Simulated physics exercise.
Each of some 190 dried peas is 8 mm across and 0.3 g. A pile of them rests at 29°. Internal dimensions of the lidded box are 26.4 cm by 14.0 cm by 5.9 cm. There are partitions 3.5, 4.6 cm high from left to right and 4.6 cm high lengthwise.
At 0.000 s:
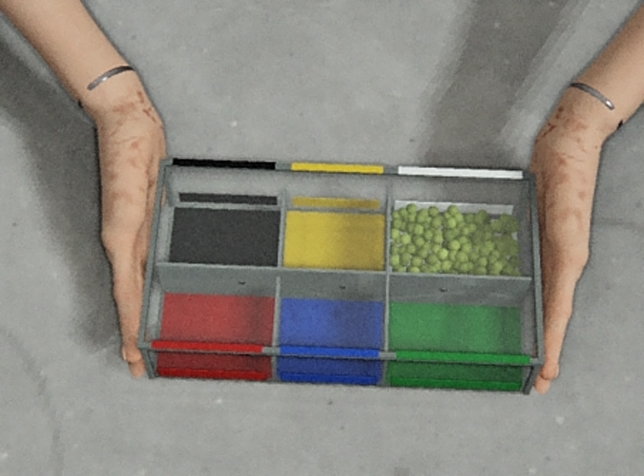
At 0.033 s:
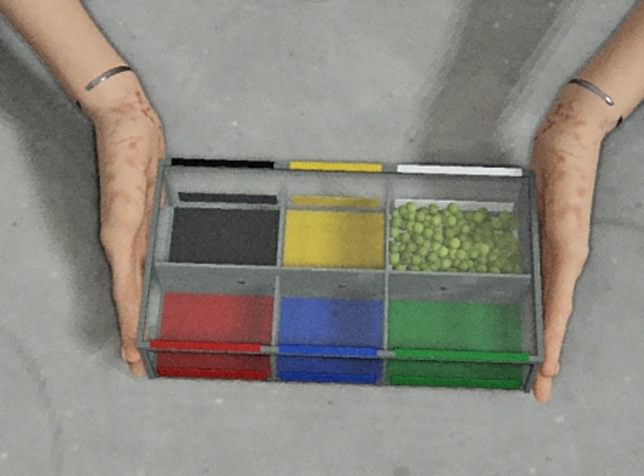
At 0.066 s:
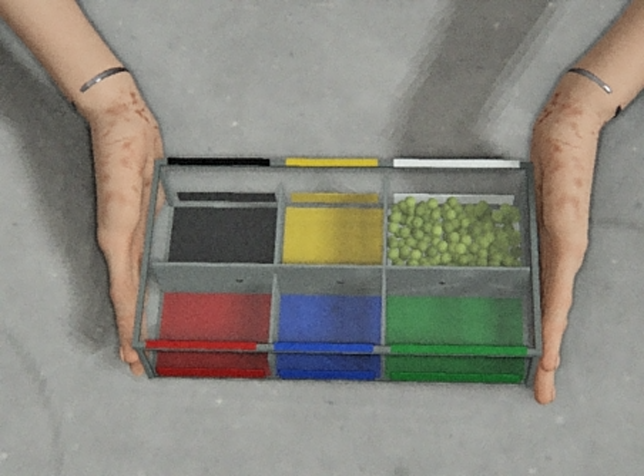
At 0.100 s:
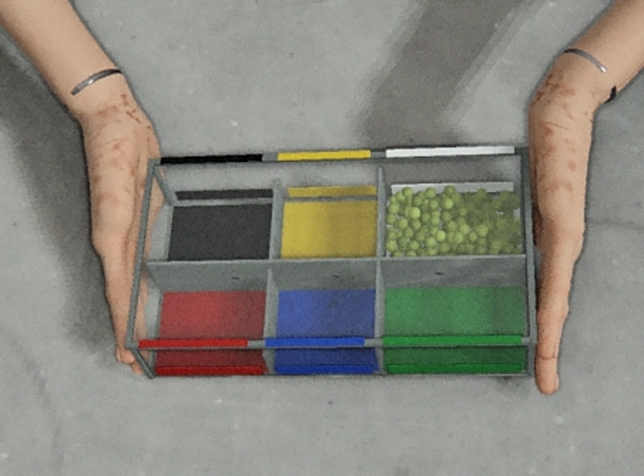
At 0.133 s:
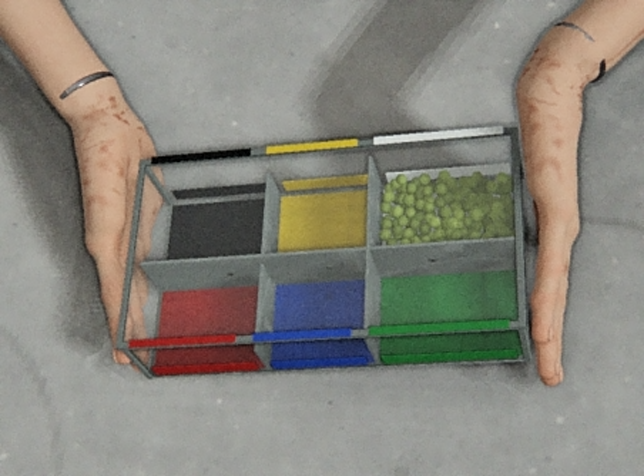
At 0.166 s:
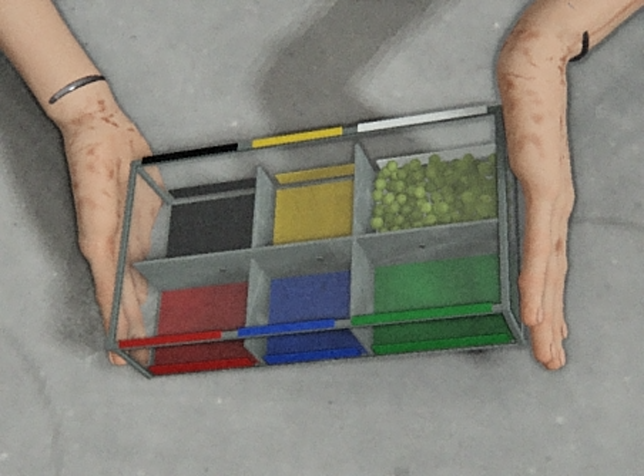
Two hands hold a clear divided box above a grey concrete floor, seen from above by a still camera. Black, yellow and white compartments line the far row, with red, blue and green ones nearer, and small green balls lie in the white one at right. The hands keep the box almost level at first, then tilt it increasingly, raising its right side as it shifts slightly left.
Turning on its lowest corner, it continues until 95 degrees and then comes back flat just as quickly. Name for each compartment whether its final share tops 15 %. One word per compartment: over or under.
Red under, blue under, green under, yellow under, white over, black under.
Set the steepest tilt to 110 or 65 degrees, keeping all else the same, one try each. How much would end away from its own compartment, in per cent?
About 25 and 15 per cent.
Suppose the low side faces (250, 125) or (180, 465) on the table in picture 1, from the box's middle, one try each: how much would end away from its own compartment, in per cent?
I'd put it at about 5 per cent for the first tilt and about 20 per cent for the second.
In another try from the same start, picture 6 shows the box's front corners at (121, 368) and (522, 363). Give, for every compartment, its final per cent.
Each compartment ends with, in per cent, red 5, blue 5, green 5, yellow 0, white 80 and black 0.
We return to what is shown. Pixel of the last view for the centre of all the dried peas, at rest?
Roughly pixel (411, 256).
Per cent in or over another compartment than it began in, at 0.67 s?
Around 10 in a hundred.
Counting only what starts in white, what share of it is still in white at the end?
That compartment keeps close to 80 per cent of its own pieces.
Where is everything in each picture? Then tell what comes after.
In the first picture, box tilt 0 degrees, front corners at (144, 343) and (538, 359); white 100 %.
In the second picture, box tilt 1 degrees, front corners at (142, 343) and (537, 357).
In the third picture, box tilt 3 degrees, front corners at (138, 343) and (535, 350), lowest corner left front.
In the fourth picture, box tilt 8 degrees, front corners at (131, 343) and (530, 338), lowest corner left front.
In the fifth picture, box tilt 13 degrees, front corners at (123, 344) and (519, 322), lowest corner left front.
In the sixth picture, box tilt 19 degrees, front corners at (114, 344) and (502, 305), lowest corner left front; white 100 %. The box's pace is about 180 degrees a second.
After 0.67 s, tilt 95 degrees; yellow 5 %, white 90 %.
After 1.01 s, tilt 40 degrees; red 5 %, yellow 5 %, white 80 %, black 10 %.
After 1.44 s, tilt 0 degrees; red 5 %, yellow 5 %, white 80 %, black 10 %.
By 1.9 s all is still; red 5 %, blue 0 %, green 0 %, yellow 5 %, white 80 %, black 10 %.
